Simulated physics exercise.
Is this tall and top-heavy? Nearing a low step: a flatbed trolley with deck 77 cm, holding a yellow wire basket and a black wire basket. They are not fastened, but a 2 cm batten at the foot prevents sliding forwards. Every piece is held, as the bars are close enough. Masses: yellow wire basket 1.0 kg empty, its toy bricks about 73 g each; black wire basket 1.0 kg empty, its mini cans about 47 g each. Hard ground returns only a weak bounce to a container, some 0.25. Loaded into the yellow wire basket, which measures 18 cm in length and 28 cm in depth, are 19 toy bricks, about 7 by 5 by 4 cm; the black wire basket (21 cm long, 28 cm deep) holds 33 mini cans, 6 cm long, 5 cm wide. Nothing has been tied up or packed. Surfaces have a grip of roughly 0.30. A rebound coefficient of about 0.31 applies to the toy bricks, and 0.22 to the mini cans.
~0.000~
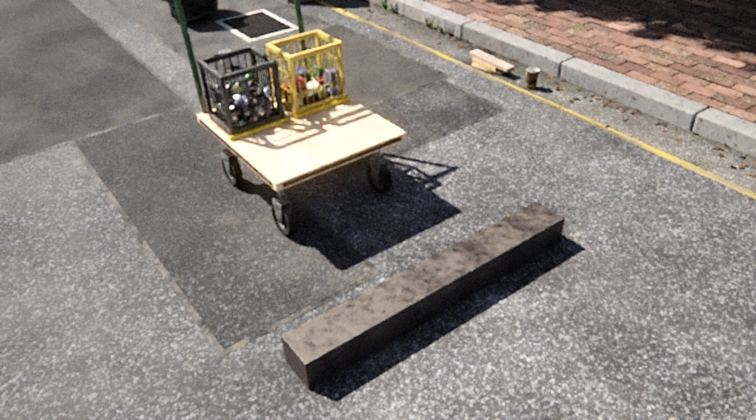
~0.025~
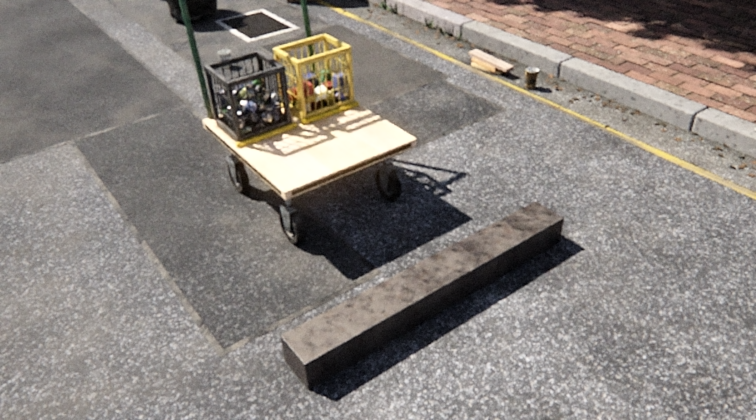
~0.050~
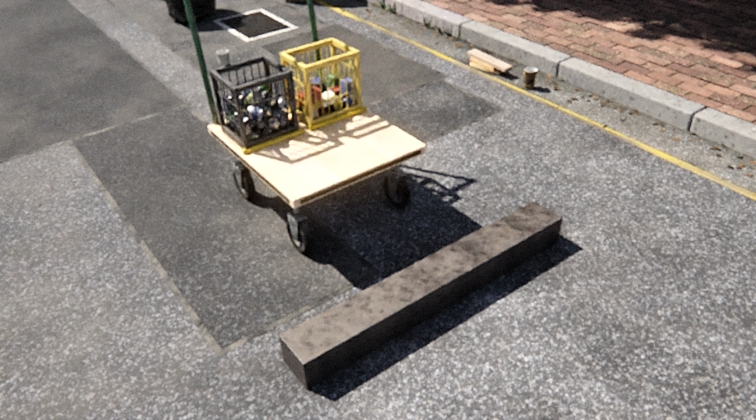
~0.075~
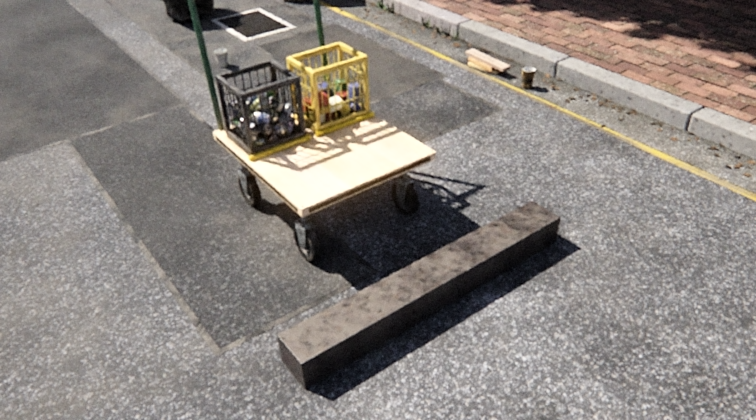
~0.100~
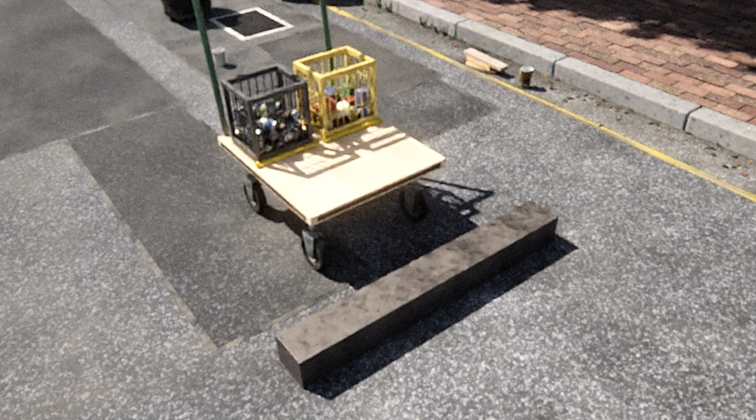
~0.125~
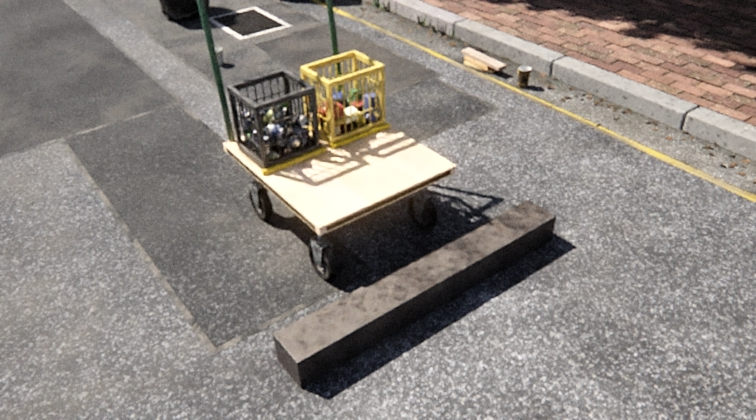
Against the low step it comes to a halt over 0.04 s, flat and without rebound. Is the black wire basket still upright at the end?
No.
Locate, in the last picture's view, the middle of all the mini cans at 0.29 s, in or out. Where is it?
At about (310, 146) in pixels.
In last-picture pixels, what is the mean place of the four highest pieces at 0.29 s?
Mean place: About (311, 124) in the last picture.
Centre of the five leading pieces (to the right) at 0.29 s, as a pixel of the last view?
Mean position approx. (353, 131).
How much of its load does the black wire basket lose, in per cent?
50 %.
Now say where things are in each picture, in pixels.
In the first frame (we follow the rim corner now nearest the camera; the camera pans a little), black wire basket at (221, 76); yellow wire basket at (289, 56); 56 cm still to roll; nothing out yet.
In the second frame, black wire basket at (228, 81); yellow wire basket at (297, 61); 48 cm still to roll.
In the third frame, black wire basket at (235, 87); yellow wire basket at (305, 66); 41 cm still to roll.
In the fourth frame, black wire basket at (241, 93); yellow wire basket at (312, 71); 33 cm still to roll.
In the fifth frame, black wire basket at (248, 99); yellow wire basket at (320, 76); 26 cm still to roll.
In the sixth frame, black wire basket at (255, 105); yellow wire basket at (328, 82); 19 cm still to roll; nothing out yet.
After 0.17 s, the jolt starts.
After 0.29 s, the yellow wire basket leans 45° with 0 of 19 out and the black wire basket leans 37° with 0 of 33 out.
After 0.47 s, the yellow wire basket is down with 1 of 19 out and the black wire basket is down with 3 of 33 out.
After 0.77 s, the yellow wire basket is down with 7 of 19 out and the black wire basket is down with 12 of 33 out.
Final count (at 1.48 s), the yellow wire basket is down with 8 of 19 out and the black wire basket is down with 16 of 33 out. Greatest lean of the black wire basket, 96°.
